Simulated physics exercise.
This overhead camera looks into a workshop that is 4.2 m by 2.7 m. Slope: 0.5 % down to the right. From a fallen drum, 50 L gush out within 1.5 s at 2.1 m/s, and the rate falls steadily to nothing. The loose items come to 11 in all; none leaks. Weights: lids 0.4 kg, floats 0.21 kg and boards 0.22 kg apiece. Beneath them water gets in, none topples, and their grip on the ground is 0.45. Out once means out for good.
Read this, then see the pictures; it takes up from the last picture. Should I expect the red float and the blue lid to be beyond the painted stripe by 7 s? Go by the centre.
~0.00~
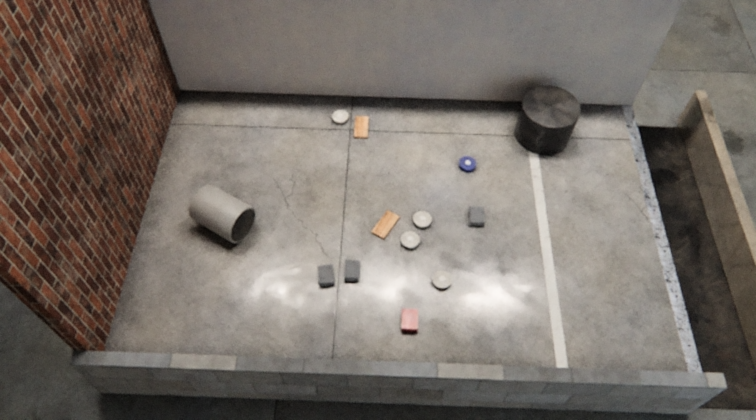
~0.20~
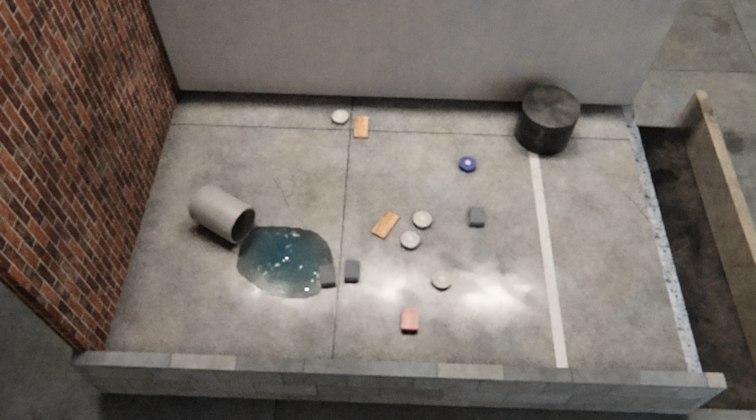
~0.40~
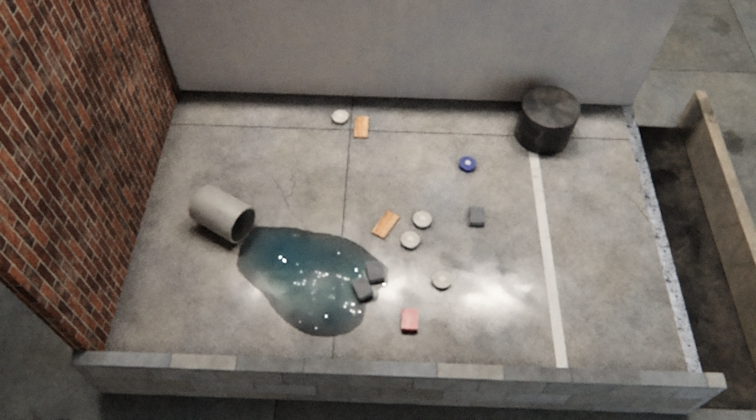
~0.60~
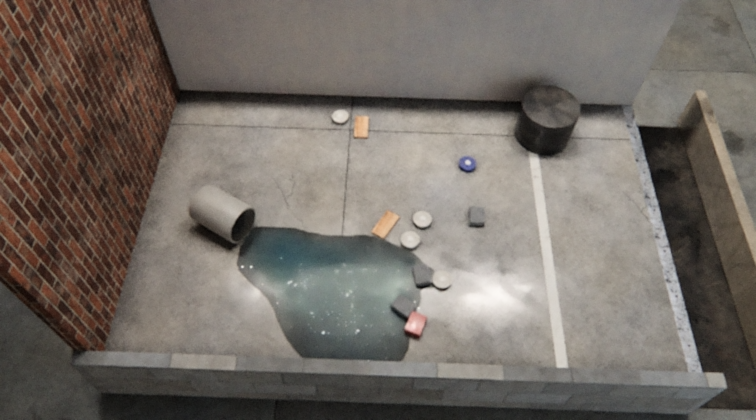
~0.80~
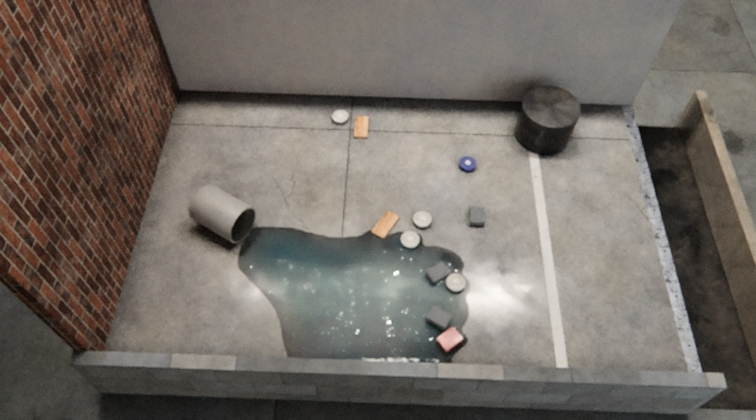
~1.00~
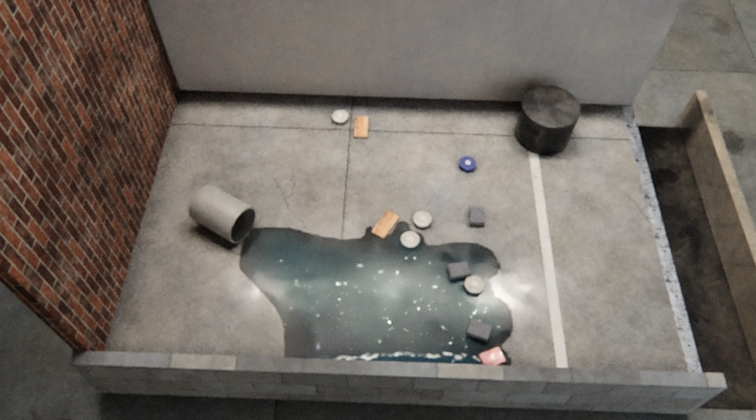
Looks like the red float reaches the far side and the blue lid never reaches it.
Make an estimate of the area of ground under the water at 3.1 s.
Wet area: Approx. 2.0 m2.
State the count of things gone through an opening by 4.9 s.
The count by then is 2.
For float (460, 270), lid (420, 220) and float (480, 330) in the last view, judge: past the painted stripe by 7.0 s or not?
Result, in sequence: Reached / not reached / reached.
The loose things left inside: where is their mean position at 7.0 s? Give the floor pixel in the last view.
The centre sits near (456, 199).
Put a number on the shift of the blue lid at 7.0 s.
About 0 cm.
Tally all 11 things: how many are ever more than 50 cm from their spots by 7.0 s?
The tally stands at 4.
After 1.4 s the red float is near (593, 367), 1.3 m from its start, afloat; the blue lid is near (468, 163), 0.0 m from its start, aground; 2 of 11 are over the mark; 3 afloat.
After 3.1 s the red float has gone out; the blue lid is near (468, 163), 0.0 m from its start, aground; 4 of 11 are over the mark; 0 afloat.
After 4.9 s the red float has gone out; the blue lid is near (468, 163), 0.0 m from its start, aground; 4 of 11 are over the mark; 0 afloat.
After 7.0 s the red float has gone out; the blue lid is near (468, 163), 0.0 m from its start, aground; 4 of 11 are over the mark; 0 afloat.
